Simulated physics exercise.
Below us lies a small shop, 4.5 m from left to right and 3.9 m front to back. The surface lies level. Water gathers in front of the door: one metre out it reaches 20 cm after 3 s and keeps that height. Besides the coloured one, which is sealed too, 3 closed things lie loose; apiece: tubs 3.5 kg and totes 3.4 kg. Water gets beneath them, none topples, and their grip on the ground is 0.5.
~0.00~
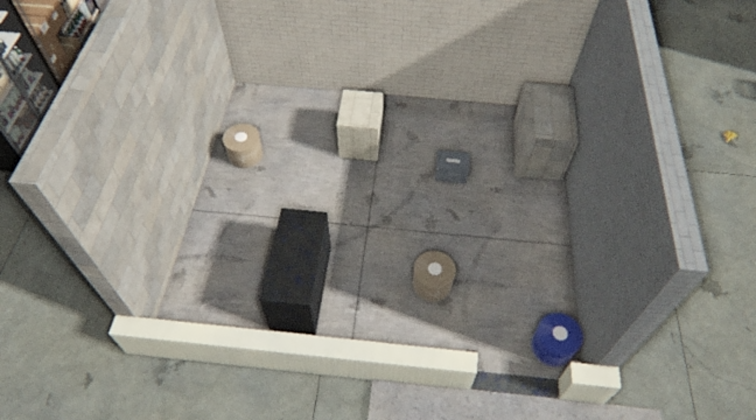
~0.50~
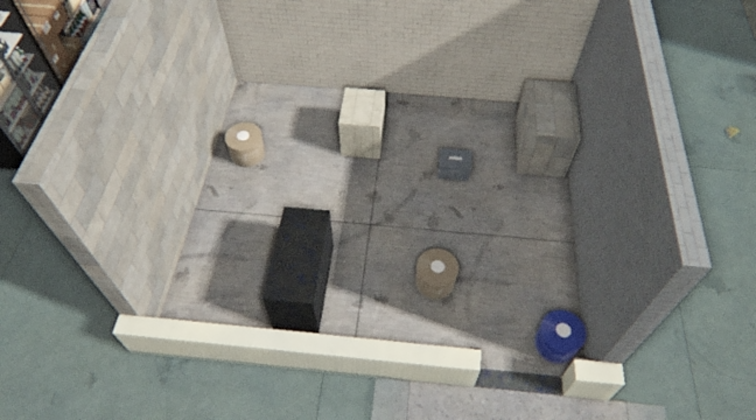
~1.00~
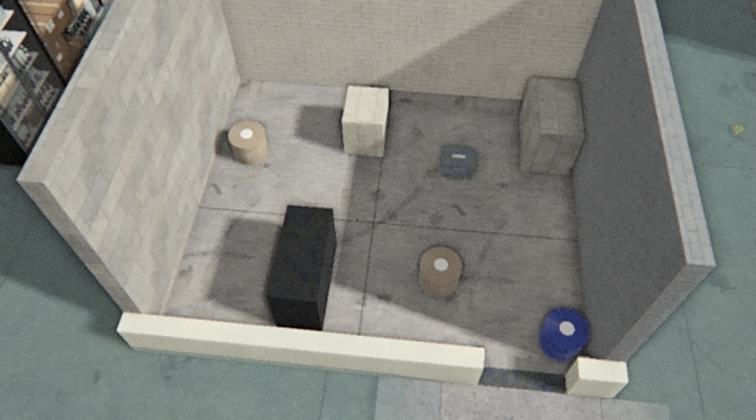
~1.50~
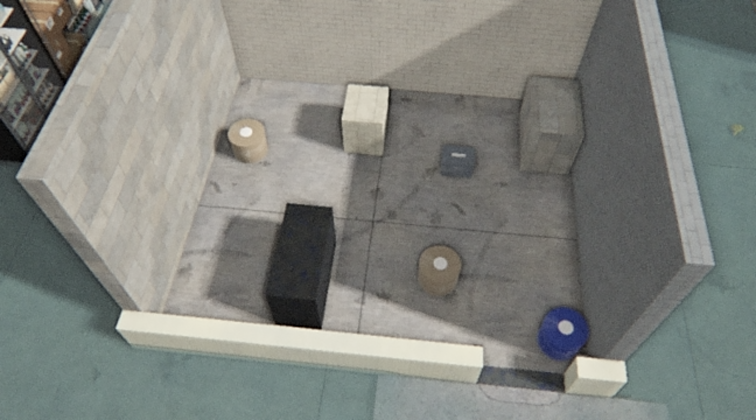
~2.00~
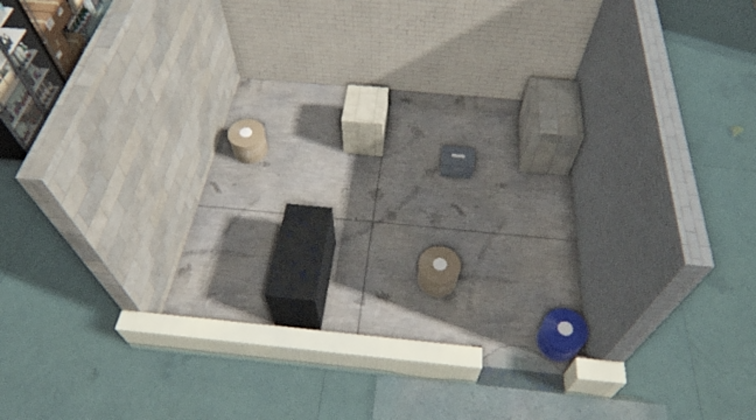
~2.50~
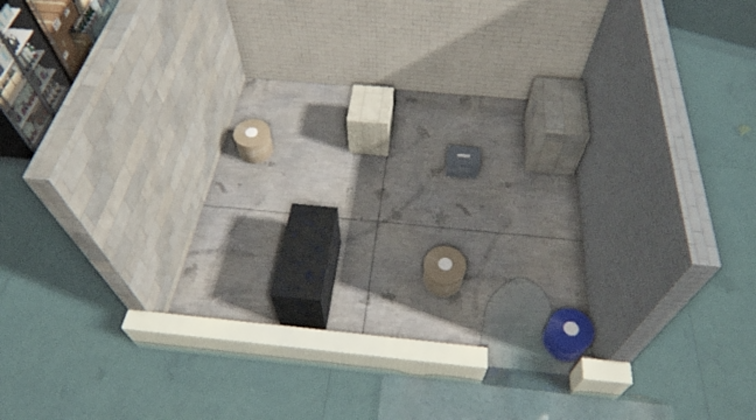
Water spreads over the ground outside a small open-topped room seen from above, then covers the paved strip before the doorway and slips through the gap, forming a thin rounded patch on the floor beside the blue tub. The tub, two tan tubs and the boxes stay in place throughout.
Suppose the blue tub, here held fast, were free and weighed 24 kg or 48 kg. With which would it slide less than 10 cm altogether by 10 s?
For it, only the higher weight holds it.
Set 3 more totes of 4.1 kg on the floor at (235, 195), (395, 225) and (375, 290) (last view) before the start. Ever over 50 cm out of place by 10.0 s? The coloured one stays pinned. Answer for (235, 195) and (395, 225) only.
In turn: Under, over.
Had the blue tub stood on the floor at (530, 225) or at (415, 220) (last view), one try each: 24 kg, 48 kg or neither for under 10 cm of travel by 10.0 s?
In turn: The smaller is enough; the smaller is enough.
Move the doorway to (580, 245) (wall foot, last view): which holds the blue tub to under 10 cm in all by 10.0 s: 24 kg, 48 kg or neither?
In that case the lower weight is enough.
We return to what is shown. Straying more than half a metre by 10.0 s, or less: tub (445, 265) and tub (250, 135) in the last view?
In turn: More, short of it.
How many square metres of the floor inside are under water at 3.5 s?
Roughly 3.5 m2.
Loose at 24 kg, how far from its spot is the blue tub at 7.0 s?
About 50 cm.
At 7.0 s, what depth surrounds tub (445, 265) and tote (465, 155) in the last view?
Roughly 2 and 7 cm.
After 3.5 s the blue tub would be 2 cm from its start with 24 kg and 0 cm from its start with 48 kg; 9 cm of water round it then.
After 4.5 s the blue tub would be 45 cm from its start with 24 kg and 0 cm from its start with 48 kg; 10 cm of water round it then.
After 7.0 s the blue tub would be 53 cm from its start with 24 kg and 0 cm from its start with 48 kg; 9 cm of water round it then.
After 10.0 s the blue tub would be 53 cm from its start with 24 kg and 0 cm from its start with 48 kg; 9 cm of water round it then.
